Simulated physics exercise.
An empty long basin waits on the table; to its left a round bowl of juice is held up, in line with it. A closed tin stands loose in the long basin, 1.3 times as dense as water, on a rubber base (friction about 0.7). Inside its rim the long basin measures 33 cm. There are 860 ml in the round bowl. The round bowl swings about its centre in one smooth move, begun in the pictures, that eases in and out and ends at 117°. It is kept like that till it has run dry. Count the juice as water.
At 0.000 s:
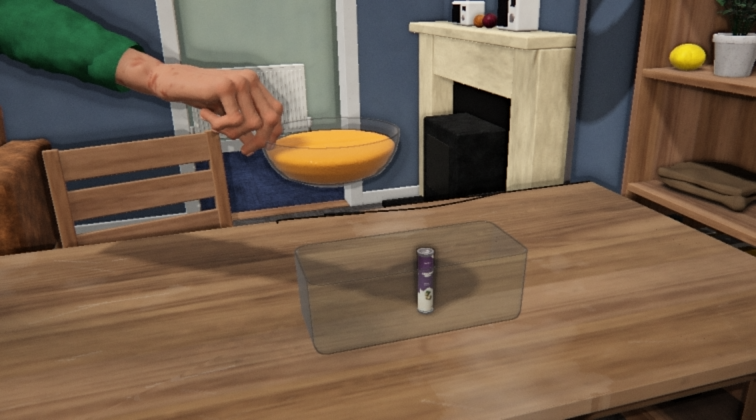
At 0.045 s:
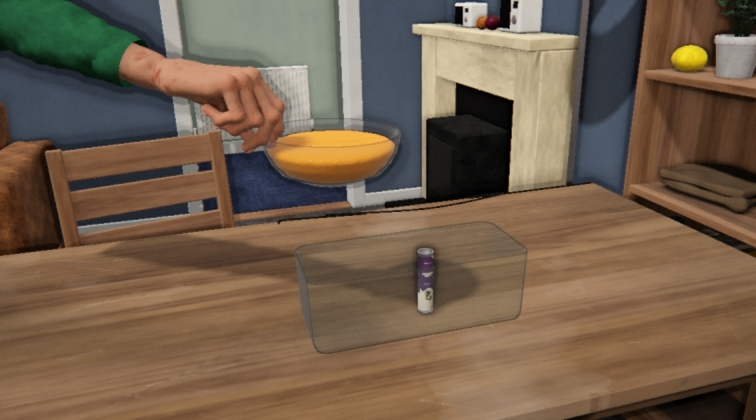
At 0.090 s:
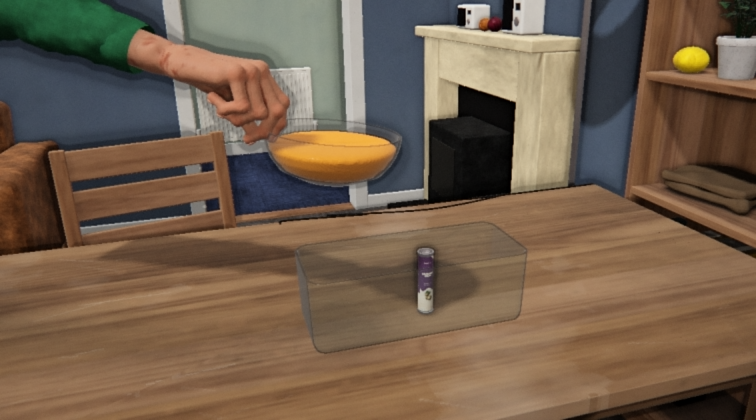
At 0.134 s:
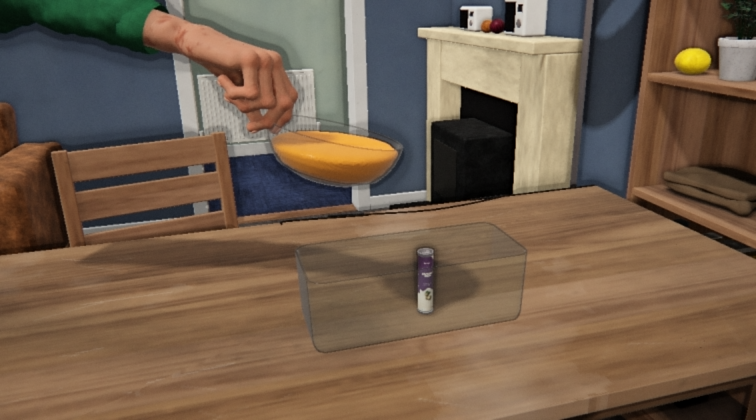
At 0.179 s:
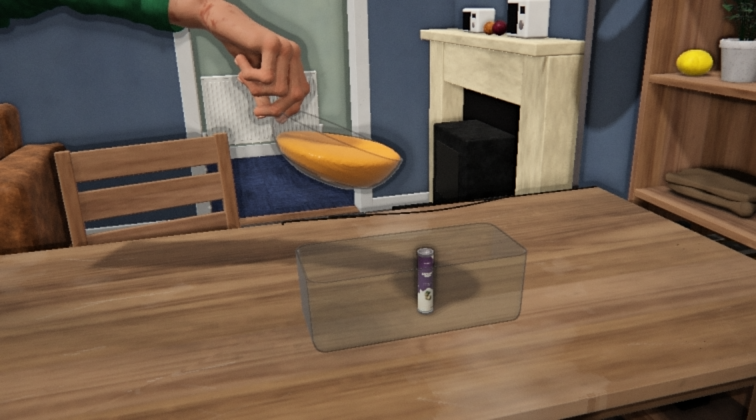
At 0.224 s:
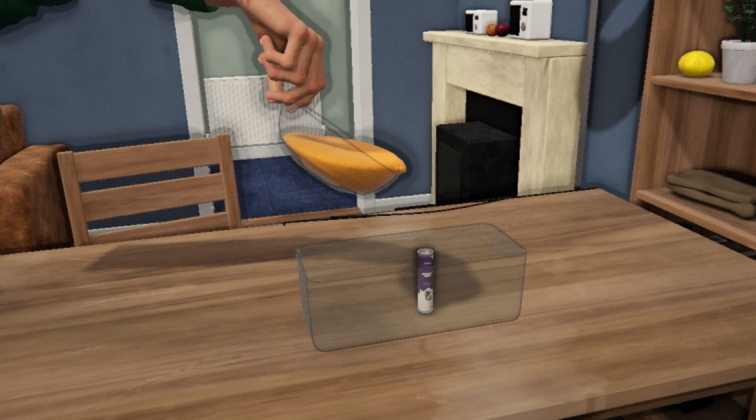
To begin with, a hand in a green sleeve holds a clear round bowl of orange juice level above a table, where a purple-and-white tin stands in a clear long basin. The hand then rises and shifts right, tilting the bowl steadily more steeply, right side down, while the tin stays still.
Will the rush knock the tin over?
It falls.
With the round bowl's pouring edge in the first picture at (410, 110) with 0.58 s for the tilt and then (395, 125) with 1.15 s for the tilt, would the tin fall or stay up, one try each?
First it remains upright; then it stays up.
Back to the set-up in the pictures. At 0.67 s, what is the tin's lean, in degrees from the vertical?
It is at some 10°.
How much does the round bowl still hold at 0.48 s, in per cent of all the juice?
Near 1 in a hundred.
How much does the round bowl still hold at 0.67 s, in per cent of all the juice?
Some 0 per cent.
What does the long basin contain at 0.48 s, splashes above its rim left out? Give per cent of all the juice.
Some 70 per cent.
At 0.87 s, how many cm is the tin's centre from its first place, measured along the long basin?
About 6 cm.
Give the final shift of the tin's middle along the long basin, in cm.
Some 8.5 cm.
By 0.48 s the tilt is 109° and 1 per cent is still to pour; the tin stands where it began.
By 0.67 s the tilt is 117° and 0 per cent is still to pour; the tin leans 8°.
By 0.87 s the tilt is 117° and 0 per cent is still to pour; the tin leans 47°.
By 1.08 s the tilt is 117° and 0 per cent is still to pour; the tin lies on its side.
At rest the tin lies on its side.
